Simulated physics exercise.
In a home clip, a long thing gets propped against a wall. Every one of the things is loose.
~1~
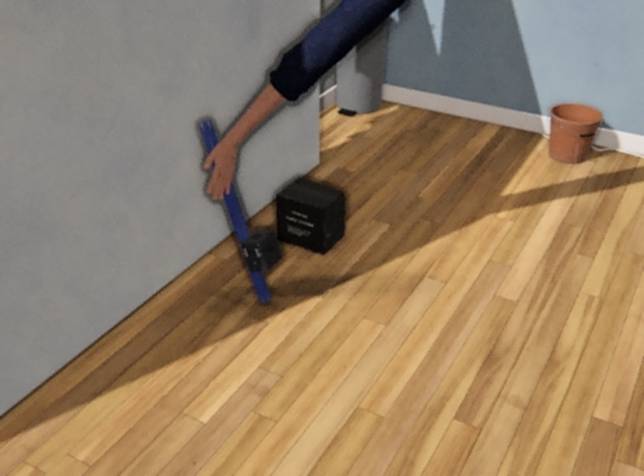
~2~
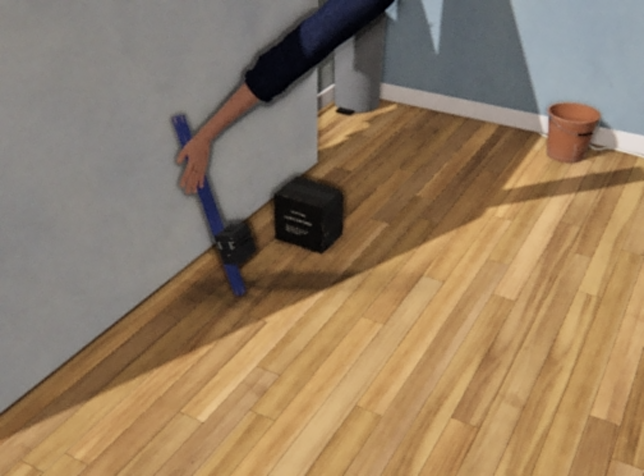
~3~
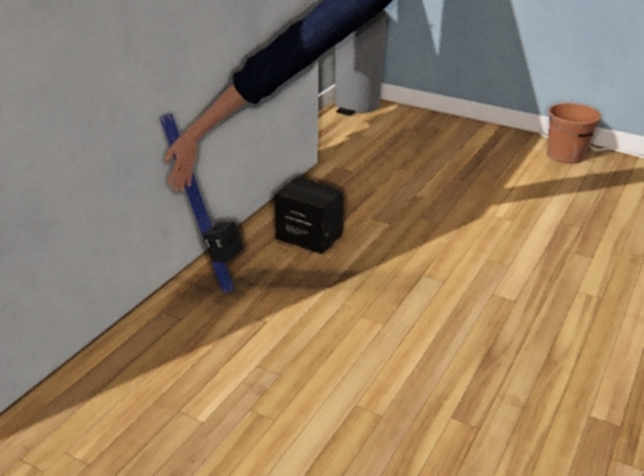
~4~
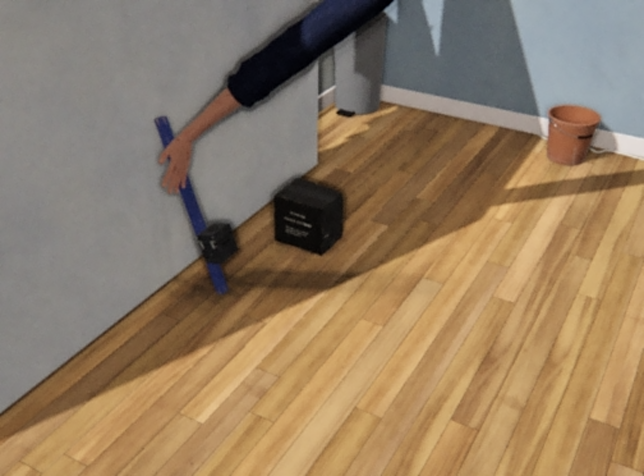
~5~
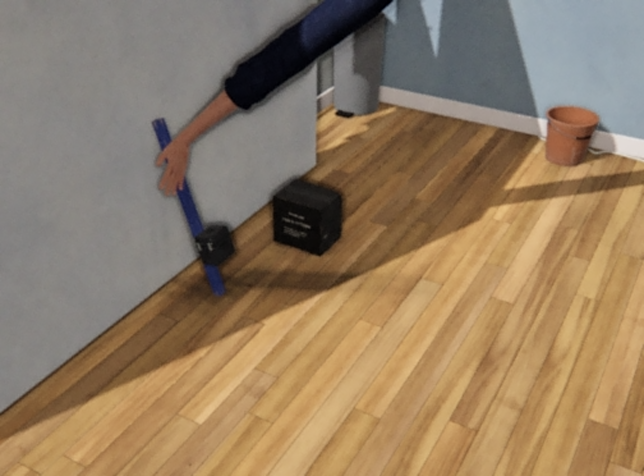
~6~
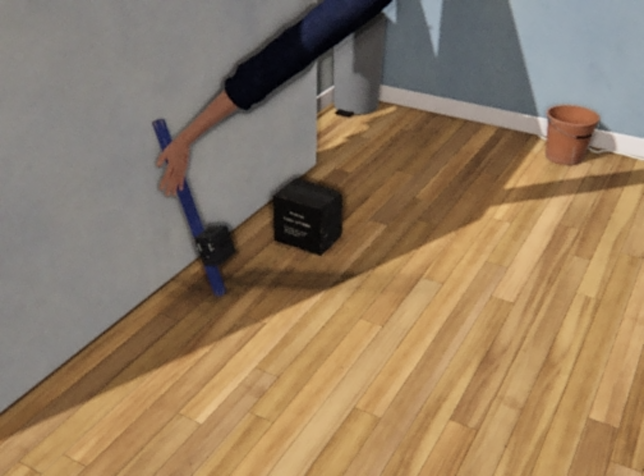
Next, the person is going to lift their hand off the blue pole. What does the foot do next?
Stays put.
Then, 0.30 s on from there, no change.
Then, 0.70 s on from there, blue pole resting near (191, 211).
In the end, both unmoved. At the end, from the last picture's camera, blue pole near (191, 211). The pole remains leaning.
